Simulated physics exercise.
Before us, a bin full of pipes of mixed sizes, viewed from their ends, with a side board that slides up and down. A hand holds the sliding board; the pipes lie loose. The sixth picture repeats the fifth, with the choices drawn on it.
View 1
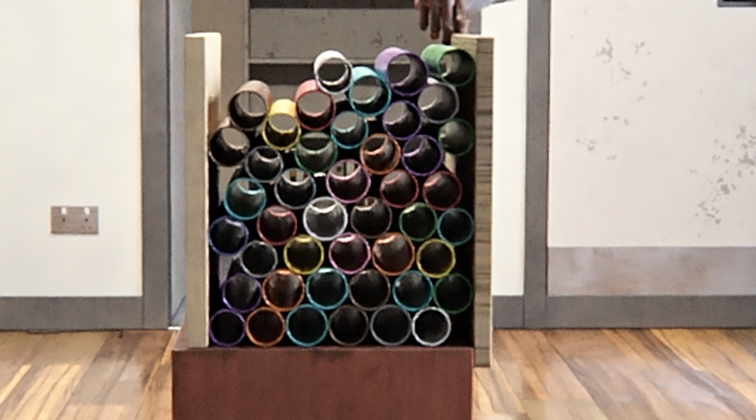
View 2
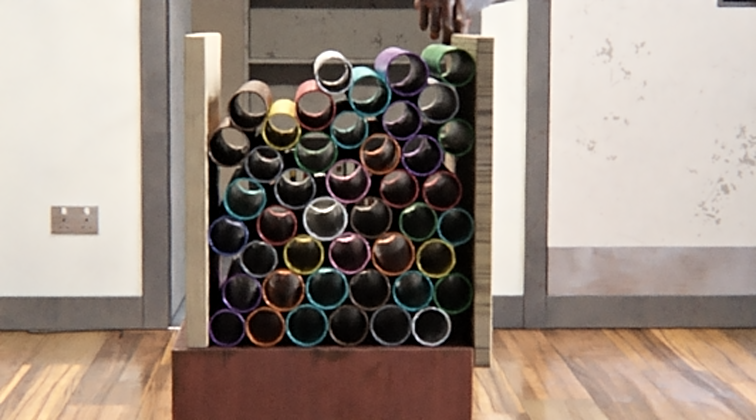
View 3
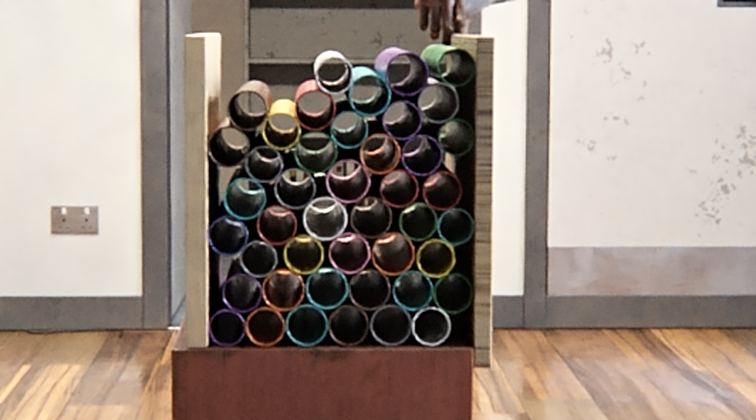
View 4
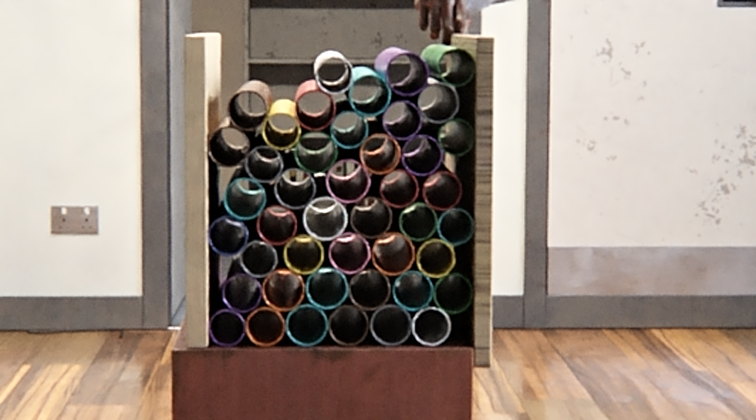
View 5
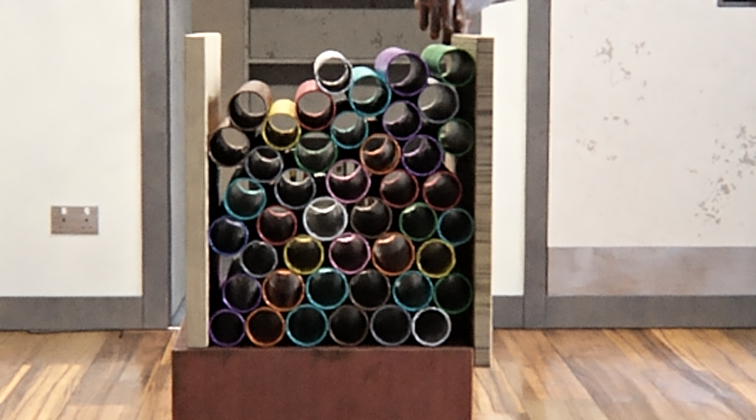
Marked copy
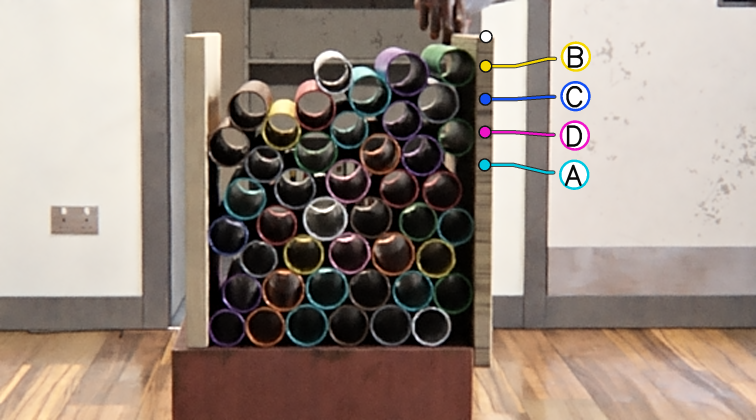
At the start, open-ended pipes with rims of many colours lie loosely stacked between two upright boards above a reddish-brown base, while a hand holds the right side board at its top. Through to the end, the hand stays there, and the board and pipes show no clear movement.
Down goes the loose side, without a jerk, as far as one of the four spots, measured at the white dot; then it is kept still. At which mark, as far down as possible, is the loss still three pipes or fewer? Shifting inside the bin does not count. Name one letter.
Mark A is as low as it can go.
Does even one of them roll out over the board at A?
Yes, at A.
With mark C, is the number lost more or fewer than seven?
Fewer than seven.
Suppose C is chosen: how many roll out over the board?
At C the number is none.
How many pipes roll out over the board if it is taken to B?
It comes to none.
On the marked copy, A at (485, 165); B at (486, 66); C at (486, 99); D at (485, 132); the white dot at (486, 36).
Following A. Soon after the start, top of the board (475, 96).
Later, top of the board (475, 162).
In the end, top of the board (475, 164), one out over the board.
As for the rest, B none out over the board; C none out over the board; D one out over the board.
